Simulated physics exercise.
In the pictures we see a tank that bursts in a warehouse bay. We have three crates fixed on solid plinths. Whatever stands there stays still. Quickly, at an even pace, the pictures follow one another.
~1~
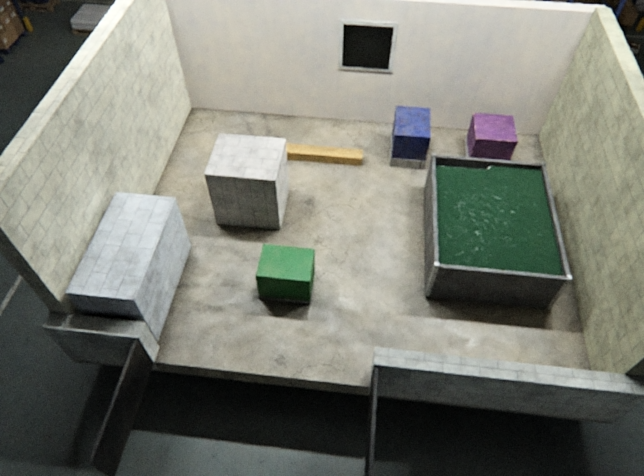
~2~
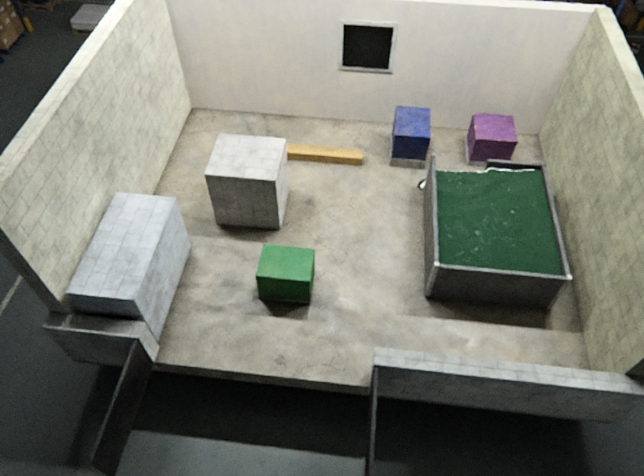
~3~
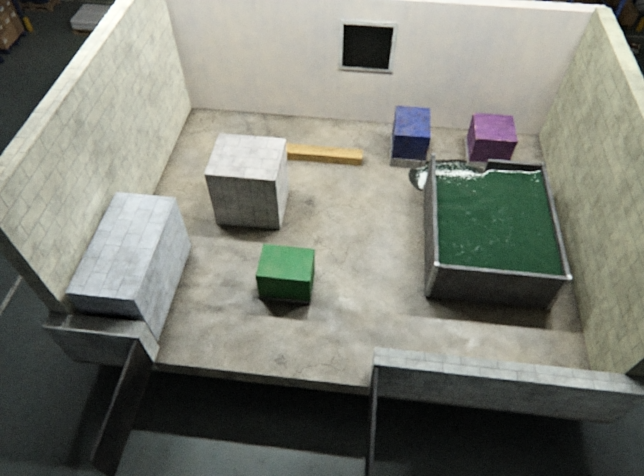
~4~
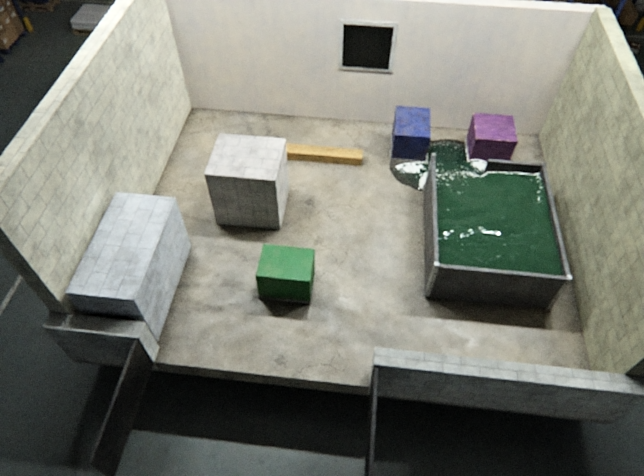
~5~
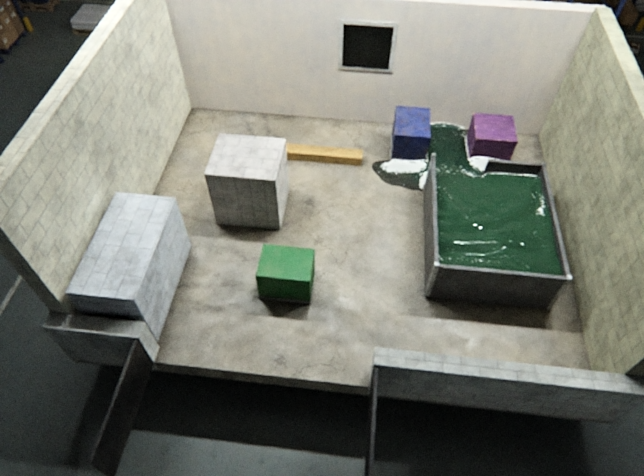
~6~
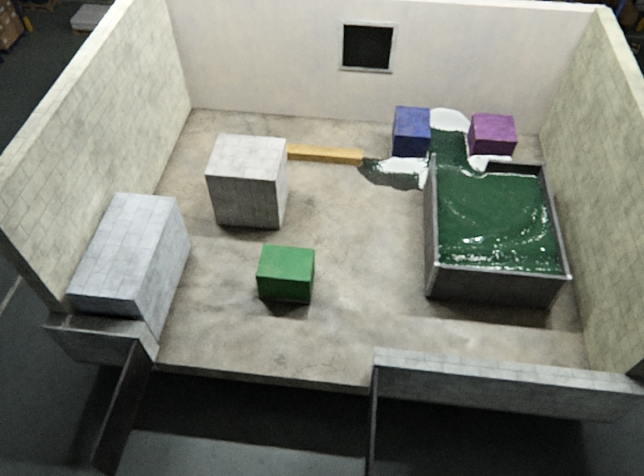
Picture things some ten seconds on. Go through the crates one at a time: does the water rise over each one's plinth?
One at a time: The green crate - water gets over; the purple crate - water gets over; the blue crate - water gets over.
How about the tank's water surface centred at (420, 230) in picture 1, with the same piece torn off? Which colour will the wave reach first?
I'd go with the blue-painted one.
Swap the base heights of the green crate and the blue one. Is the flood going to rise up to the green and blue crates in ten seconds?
The green crate stays clear, and the blue crate gets flooded.
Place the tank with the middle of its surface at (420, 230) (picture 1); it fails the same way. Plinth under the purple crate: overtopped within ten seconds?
Purple crate: Flooded.
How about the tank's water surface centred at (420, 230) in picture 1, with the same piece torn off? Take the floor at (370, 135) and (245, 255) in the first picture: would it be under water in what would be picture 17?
The first is wetted, and then the second is not reached.
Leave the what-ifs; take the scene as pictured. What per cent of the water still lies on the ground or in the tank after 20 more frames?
100 in a hundred.
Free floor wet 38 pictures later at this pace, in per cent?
It comes to roughly 85 in a hundred.
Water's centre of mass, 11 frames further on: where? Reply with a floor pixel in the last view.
Roughly (455, 202).
A moment on, water covers 20 % of the floor; the green crate not reached, the purple crate water round its plinth, the blue crate water round its plinth.
Next, water covers 40 % of the floor; the green crate not reached, the purple crate water round its plinth, the blue crate water round its plinth.
Then, water covers 50 % of the floor; the green crate water round its plinth, the purple crate water round its plinth, the blue crate water round its plinth.
Later, water covers 85 % of the floor; the green crate water round its plinth, the purple crate water round its plinth, the blue crate water round its plinth.
In the end, water covers 100 % of the floor; the green crate was topped, the purple crate was topped, the blue crate was topped.
